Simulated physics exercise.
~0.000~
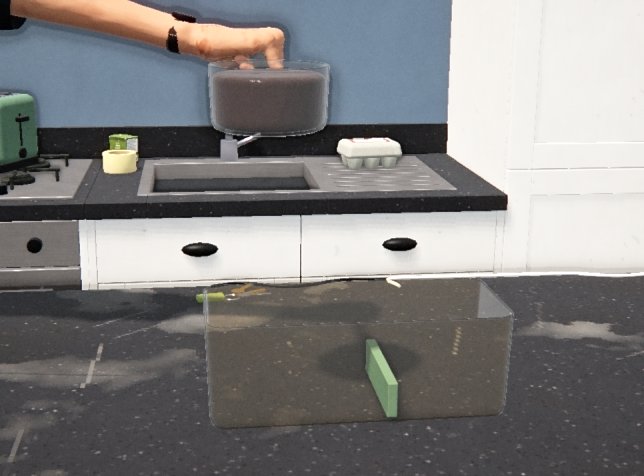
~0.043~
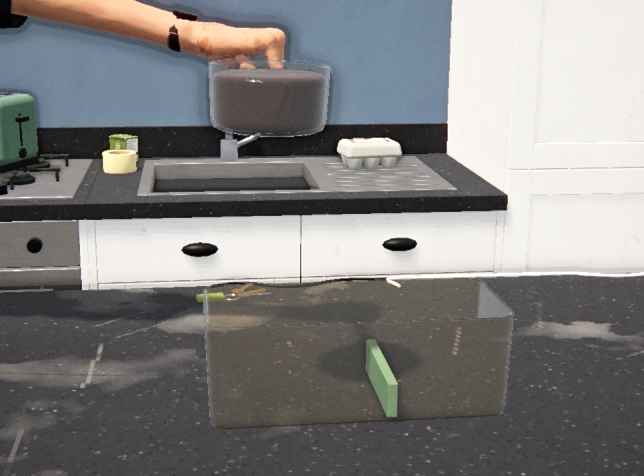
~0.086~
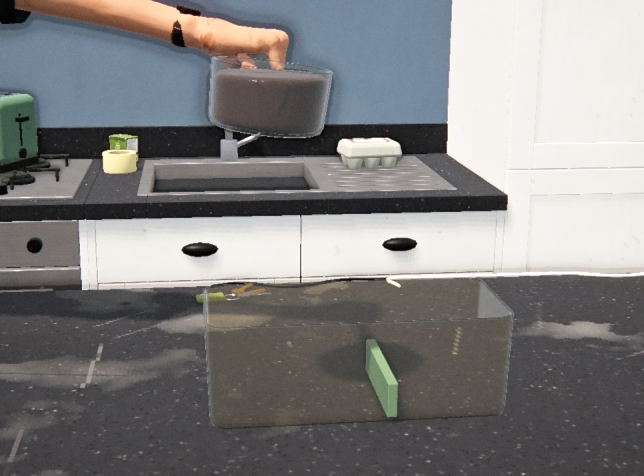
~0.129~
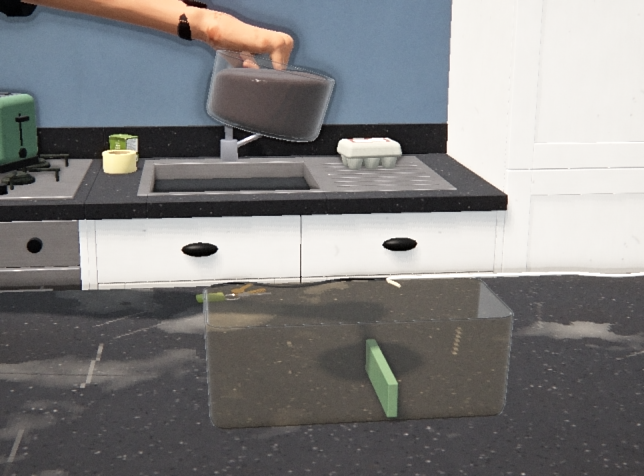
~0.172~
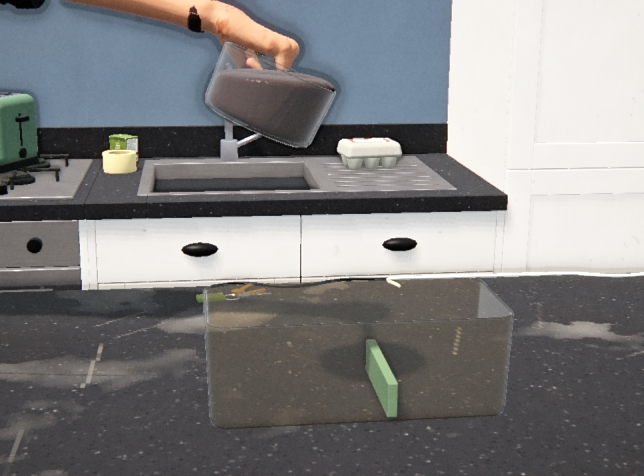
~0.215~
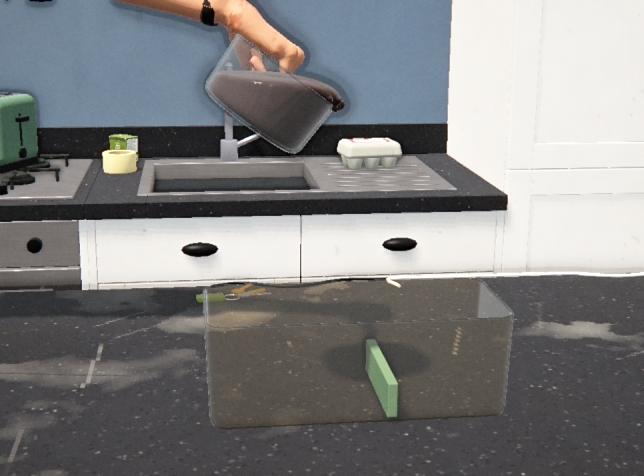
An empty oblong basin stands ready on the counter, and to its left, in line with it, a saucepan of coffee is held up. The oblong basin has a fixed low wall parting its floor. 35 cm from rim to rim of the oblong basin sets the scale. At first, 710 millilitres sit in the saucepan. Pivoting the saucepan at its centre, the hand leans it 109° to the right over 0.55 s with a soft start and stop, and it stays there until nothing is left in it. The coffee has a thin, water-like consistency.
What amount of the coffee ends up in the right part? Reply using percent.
52 %.
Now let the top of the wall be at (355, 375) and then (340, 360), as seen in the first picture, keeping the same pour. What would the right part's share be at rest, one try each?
Roughly 70 per cent, then 85 per cent.
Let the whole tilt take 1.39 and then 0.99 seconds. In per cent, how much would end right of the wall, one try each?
70 in a hundred, followed by 65 in a hundred.
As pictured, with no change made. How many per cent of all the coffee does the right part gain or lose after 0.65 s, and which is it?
The share ends smaller than before, by about 6 %.
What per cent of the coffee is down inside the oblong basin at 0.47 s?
I reckon close to 12 percent of it.
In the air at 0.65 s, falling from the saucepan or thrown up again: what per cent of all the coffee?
Roughly 12 %.
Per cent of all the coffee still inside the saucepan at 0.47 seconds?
Roughly 20 %.
Then, 0.47 s in, the tilt is 103° and 20 per cent is still to pour, 2 is left of the wall and 10 right of it.
Then, 0.65 s in, the tilt is 109° and 3 per cent is still to pour, 26 is left of the wall and 58 right of it.
Then, 0.84 s in, the tilt is 109° and 0 per cent is still to pour, 42 is left of the wall and 52 right of it.
Then, 1.05 s in, the tilt is 109° and 0 per cent is still to pour, 45 is left of the wall and 52 right of it.
Finally, 45 per cent lies left of the wall, 52 right of it and 3 outside.
